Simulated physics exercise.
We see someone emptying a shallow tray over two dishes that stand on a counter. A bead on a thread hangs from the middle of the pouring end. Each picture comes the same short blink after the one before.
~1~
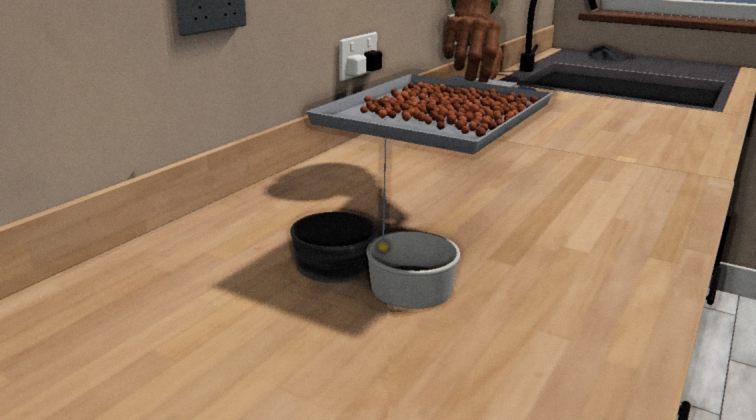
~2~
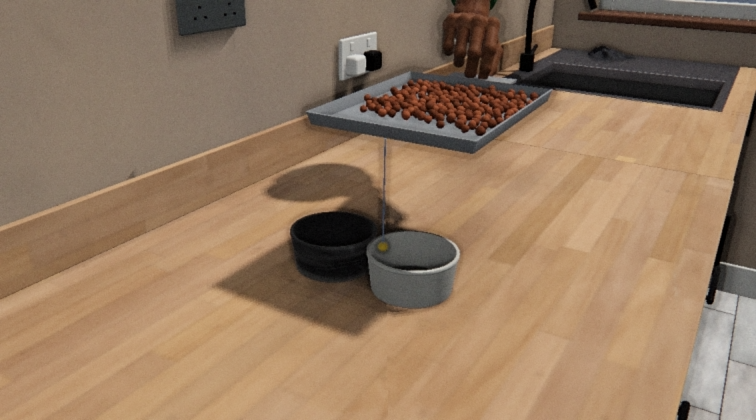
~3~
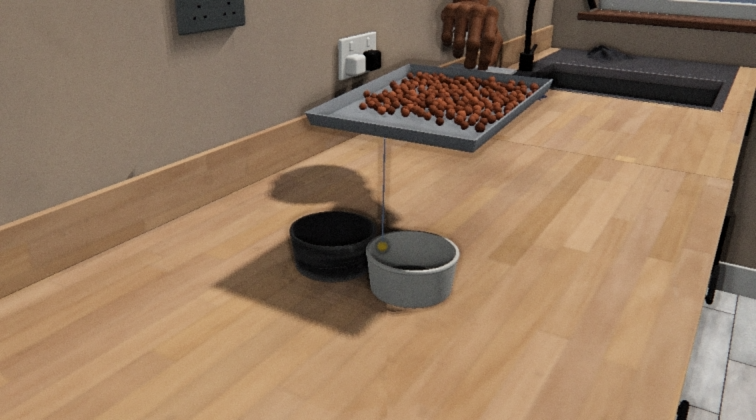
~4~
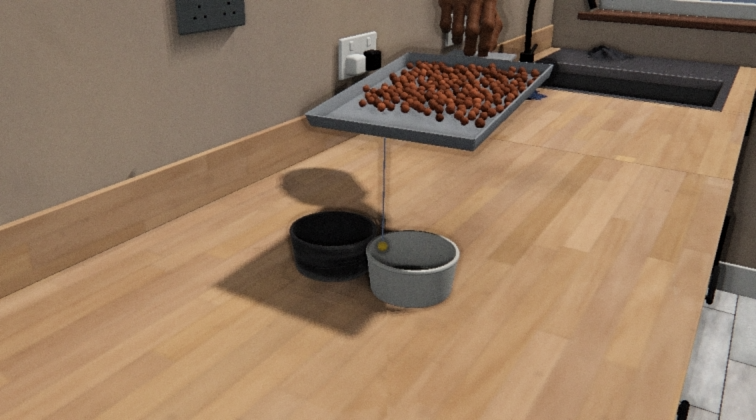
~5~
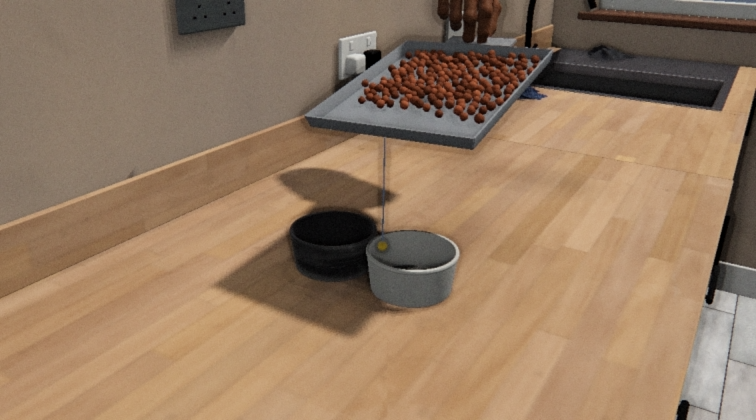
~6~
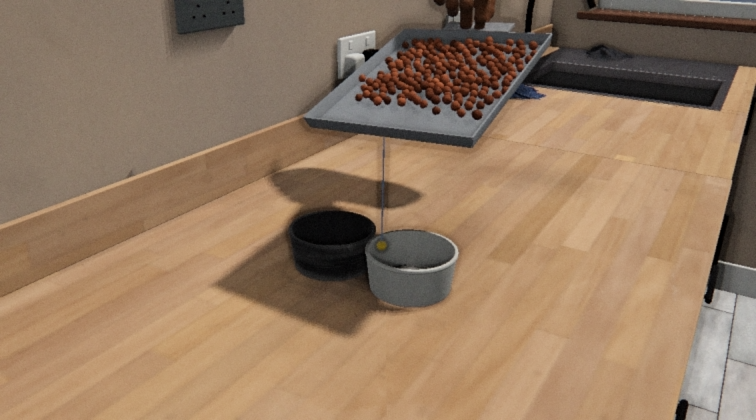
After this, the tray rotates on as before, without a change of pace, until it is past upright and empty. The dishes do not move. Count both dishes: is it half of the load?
The two hold only the smaller part of the load.
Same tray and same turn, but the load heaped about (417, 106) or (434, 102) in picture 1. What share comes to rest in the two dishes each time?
About 0 and 0 per cent.
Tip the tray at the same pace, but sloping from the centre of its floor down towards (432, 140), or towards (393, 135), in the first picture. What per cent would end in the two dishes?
Near 0 % and 0 %.
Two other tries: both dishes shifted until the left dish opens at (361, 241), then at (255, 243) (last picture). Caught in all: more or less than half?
The first try: The smaller part. The second: The larger part.
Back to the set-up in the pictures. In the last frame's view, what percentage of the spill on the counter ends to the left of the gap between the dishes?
Near 80 %.
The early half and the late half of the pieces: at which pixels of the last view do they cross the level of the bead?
Early half (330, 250), late half (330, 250).
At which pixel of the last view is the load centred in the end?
Roughly at (314, 312).
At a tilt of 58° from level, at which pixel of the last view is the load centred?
At about (365, 112).
Shortly afterwards, tray tipped steeply; the bulk on the tray; a little outside both; a little in the air.
Next, tray tipped right over; near half on the tray; near a quarter outside both; near a quarter in the air.
Some moments later, tray tipped past a quarter turn; only a few in the right dish; only a few in the left dish; all but a few outside both.
In the end, tray tipped past a quarter turn; only a few in the right dish; only a few in the left dish; all but a few outside both.
